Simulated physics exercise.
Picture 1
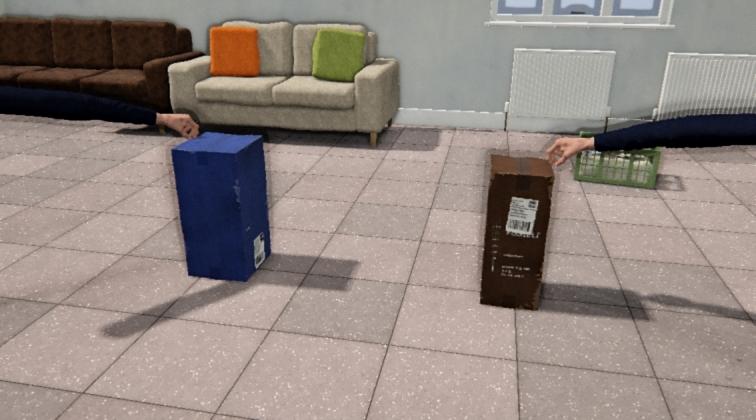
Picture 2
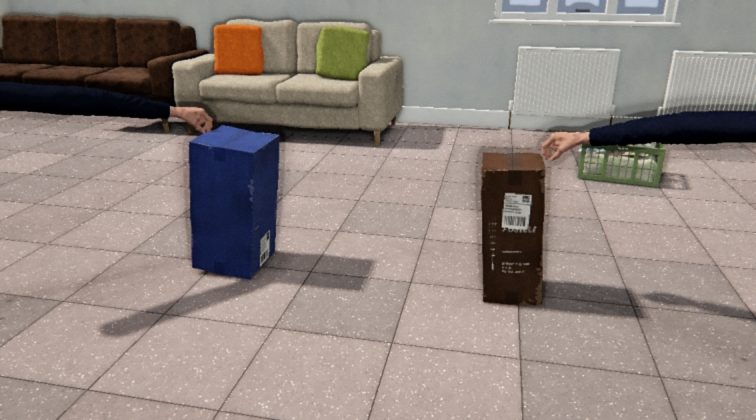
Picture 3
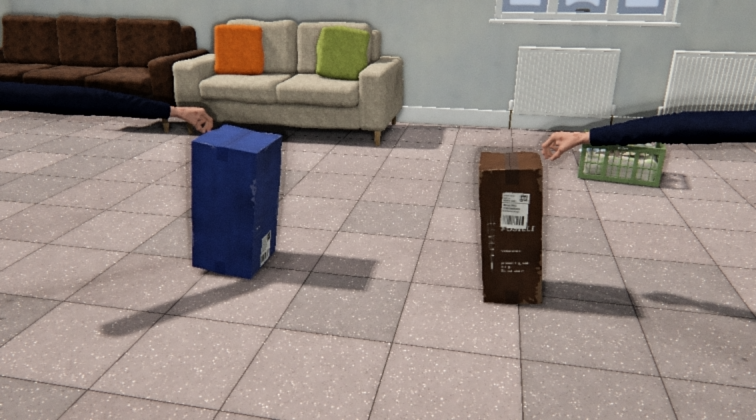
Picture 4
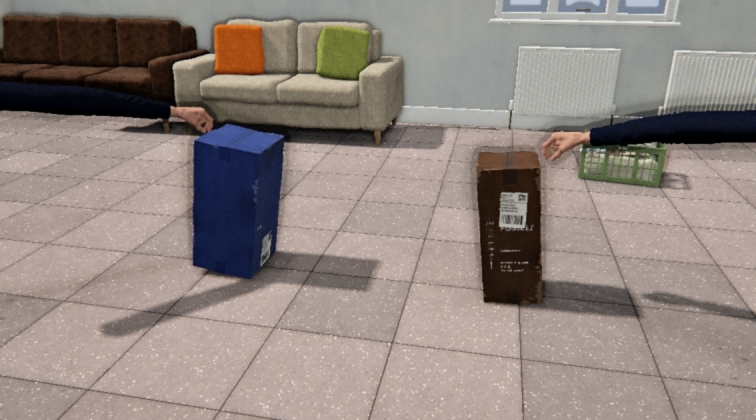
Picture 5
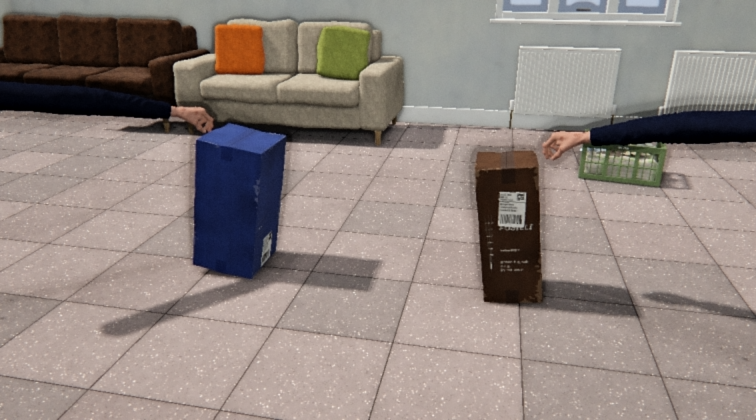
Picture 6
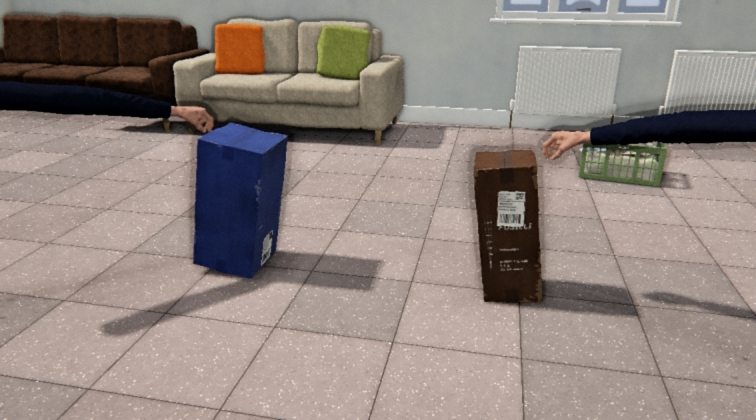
In a tiled room with sofas and radiators, two hands reached in beside a tall blue box and a brown one, and the boxes tilted slightly inward, the blue rightward and the brown leftward.
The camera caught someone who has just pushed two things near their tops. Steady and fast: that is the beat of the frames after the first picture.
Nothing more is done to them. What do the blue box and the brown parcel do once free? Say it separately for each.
What happens is that the blue box finishes upright and the brown parcel finishes upright.
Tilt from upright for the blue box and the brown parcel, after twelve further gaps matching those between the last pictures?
Around 4° for the first and 4° for the second.
Then, 0.24 s on from there, blue box 3° off upright near (234, 202); brown parcel 3° off upright near (515, 228).
Then, 0.46 s on from there, blue box 3° off upright near (227, 201); brown parcel 4° off upright near (525, 228).
Then, 0.68 s on from there, blue box upright near (231, 203); brown parcel 3° off upright near (516, 228).
In the end, the blue box returns to its base, near (230, 203); the brown parcel returns to its base, near (519, 230).
